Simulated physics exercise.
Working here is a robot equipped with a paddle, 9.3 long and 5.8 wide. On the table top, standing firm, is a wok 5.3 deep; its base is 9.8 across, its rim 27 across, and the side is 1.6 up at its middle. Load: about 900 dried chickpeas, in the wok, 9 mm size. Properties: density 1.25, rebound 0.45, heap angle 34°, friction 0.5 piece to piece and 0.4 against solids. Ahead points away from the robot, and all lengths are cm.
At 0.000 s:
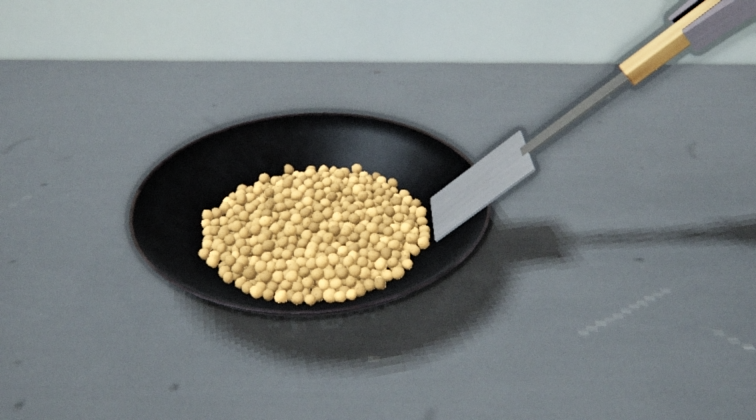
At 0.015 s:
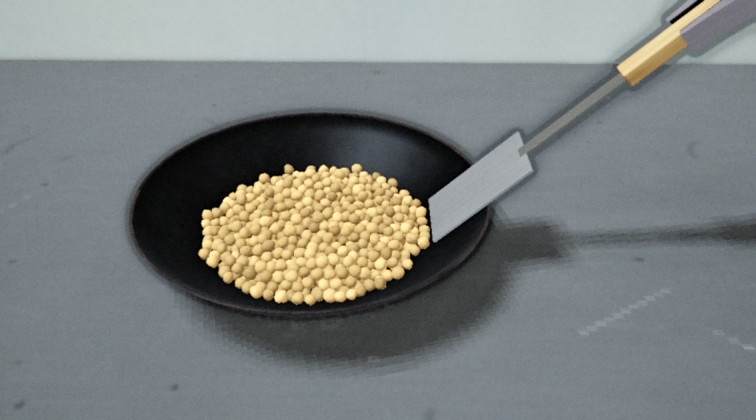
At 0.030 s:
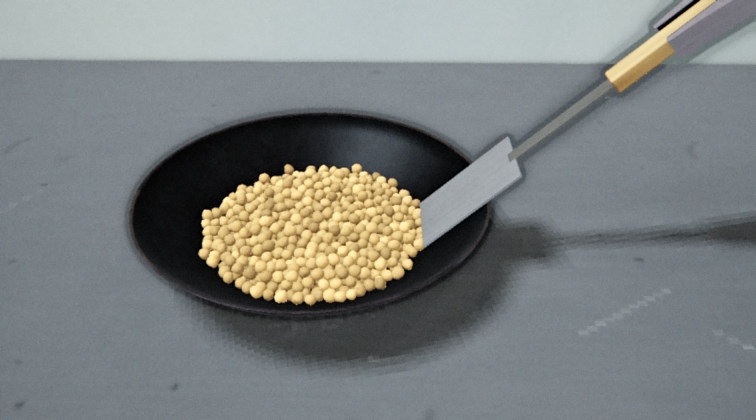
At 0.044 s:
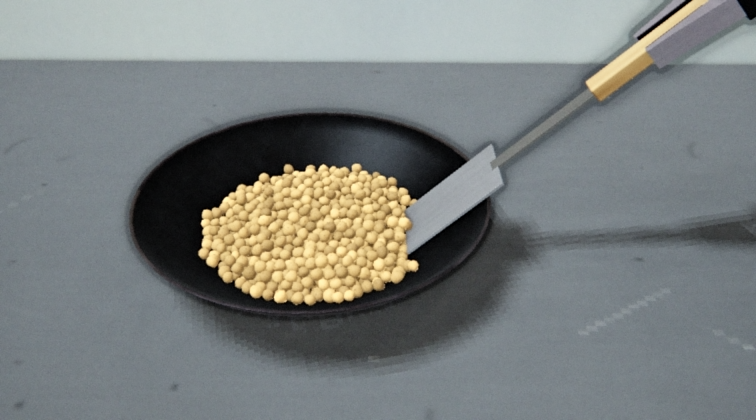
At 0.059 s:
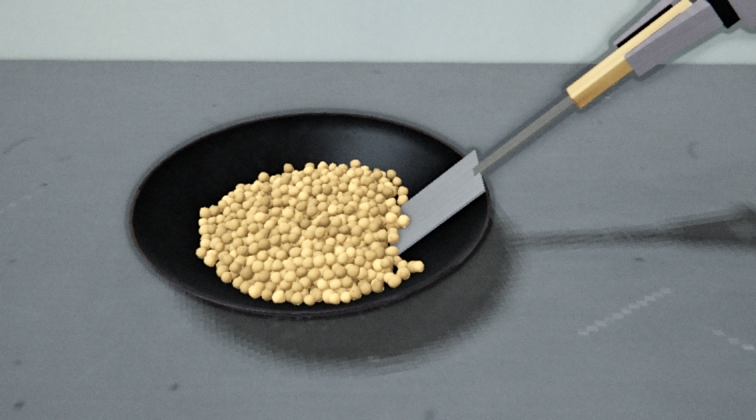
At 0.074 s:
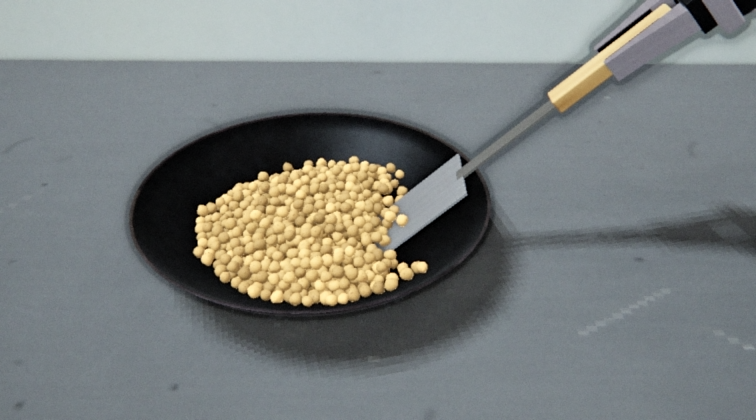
A robot arm with a grey and yellow handle reaches in from the upper right over a dark grey table top, seen from slightly above against a pale wall. Its flat grey paddle slants into the right side of a black wok holding a mound of tan chickpeas. The paddle slides slowly down and left into the mound, nudging the nearest chickpeas leftward while a few roll aside, and the camera stays still.
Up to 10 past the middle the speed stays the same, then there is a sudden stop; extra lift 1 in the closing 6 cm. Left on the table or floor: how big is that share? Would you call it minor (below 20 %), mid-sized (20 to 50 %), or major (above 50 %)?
I would call it mid-sized.
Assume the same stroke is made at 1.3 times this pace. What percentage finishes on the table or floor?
30 %.
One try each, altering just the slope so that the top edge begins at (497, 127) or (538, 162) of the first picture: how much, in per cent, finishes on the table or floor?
Some 25 and 25 per cent.
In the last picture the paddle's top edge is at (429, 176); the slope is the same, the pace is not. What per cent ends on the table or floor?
About 35 per cent.
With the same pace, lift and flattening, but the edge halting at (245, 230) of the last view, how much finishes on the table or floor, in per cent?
Something close to 0 in a hundred.
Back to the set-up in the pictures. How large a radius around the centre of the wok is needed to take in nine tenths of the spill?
Radial distance: Approx. 40 cm.
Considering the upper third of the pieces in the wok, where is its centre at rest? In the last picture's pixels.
You'll find it at about (261, 226).
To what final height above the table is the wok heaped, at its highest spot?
Roughly 5.0 centimetres.
After 0.13 s, sloping 44°, highest piece 5 above the table; 900 in the wok.
After 0.19 s, sloping 44°, highest piece 7 above the table; 900 in the wok.
After 0.42 s, sloping 44°, highest piece 7 above the table; 656 in the wok, 209 on the table or floor, 35 on the blade or in flight.
After 1.47 s, sloping 44°, highest piece 6 above the table; 656 in the wok, 244 on the table or floor.
At rest, 656 in the wok, 244 on the table or floor. That is 27 % on the table or floor.
